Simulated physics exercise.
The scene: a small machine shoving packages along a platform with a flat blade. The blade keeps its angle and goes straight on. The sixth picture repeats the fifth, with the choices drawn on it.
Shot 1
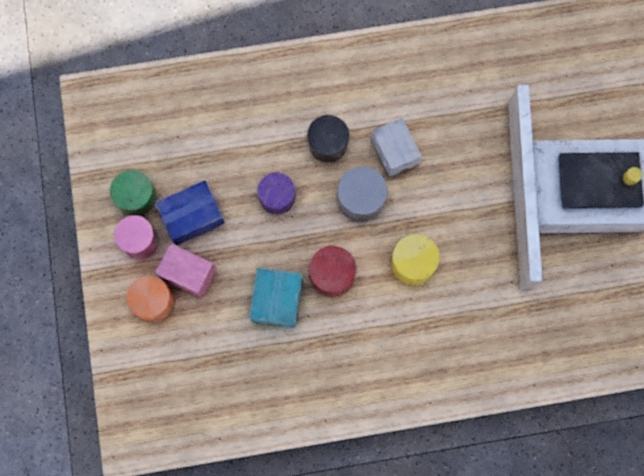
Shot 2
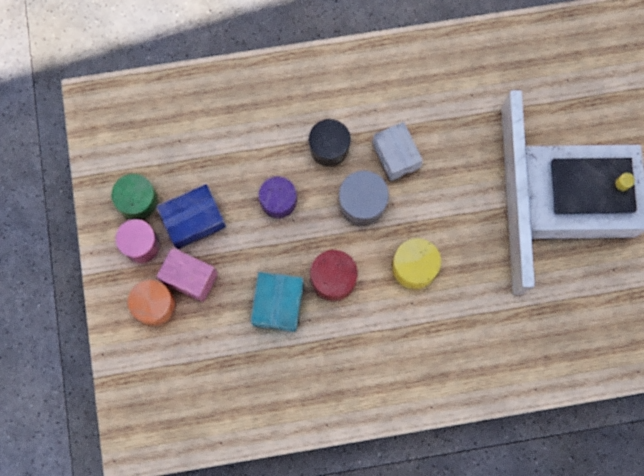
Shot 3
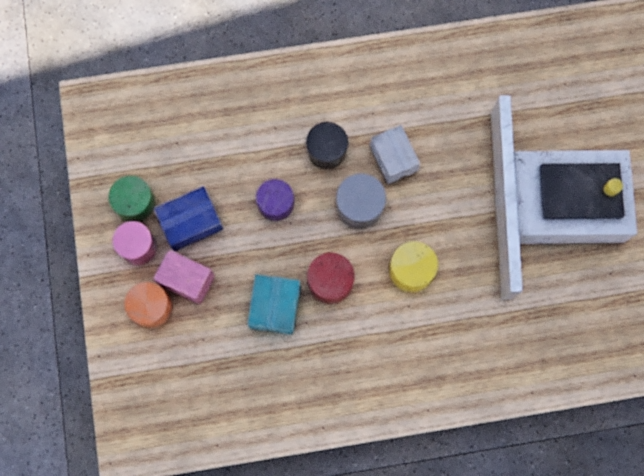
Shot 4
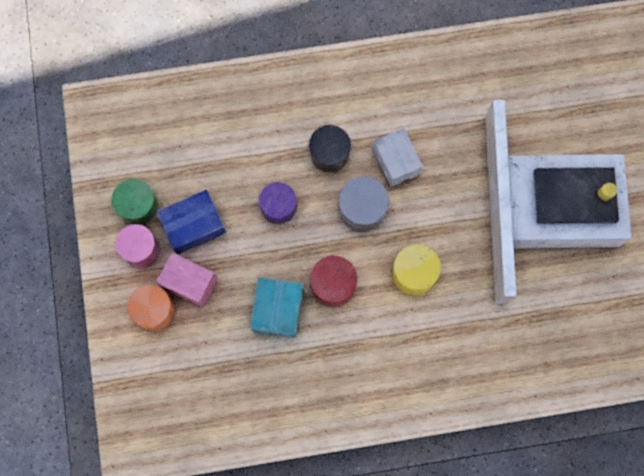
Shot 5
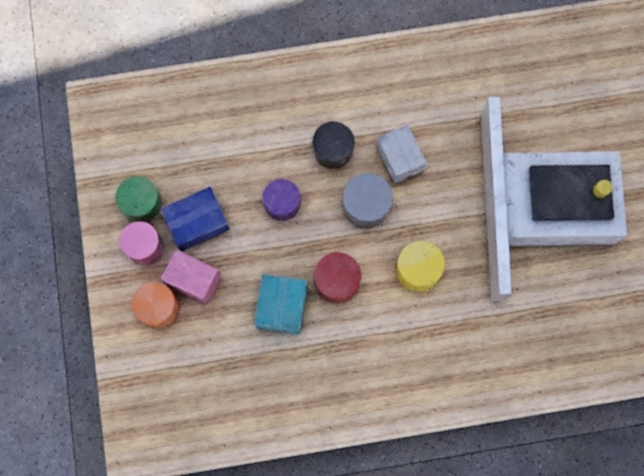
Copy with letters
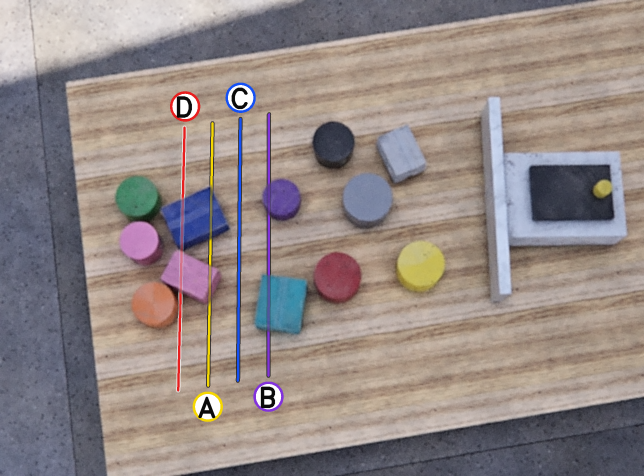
A small machine with a flat blade inches left toward scattered colourful blocks that stay still.
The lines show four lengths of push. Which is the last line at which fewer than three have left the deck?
Line D.
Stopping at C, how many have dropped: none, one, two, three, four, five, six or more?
The count is none.
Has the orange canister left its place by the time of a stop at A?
Yes.
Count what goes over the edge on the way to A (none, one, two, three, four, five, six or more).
The count is none.
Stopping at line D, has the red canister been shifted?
Yes.
On the copy, A at (210, 250); B at (269, 241); C at (239, 245); D at (181, 255).
On D. First, robot (451, 210); black pail (321, 146); white box (359, 156).
Then, robot (336, 229); pink pail (118, 235); pink crate (150, 268).
Finally, robot (246, 243); pink pail over the edge; pink crate over the edge; two fallen.
By contrast, A is within the limit but short; B is within the limit but short; C is within the limit but short.
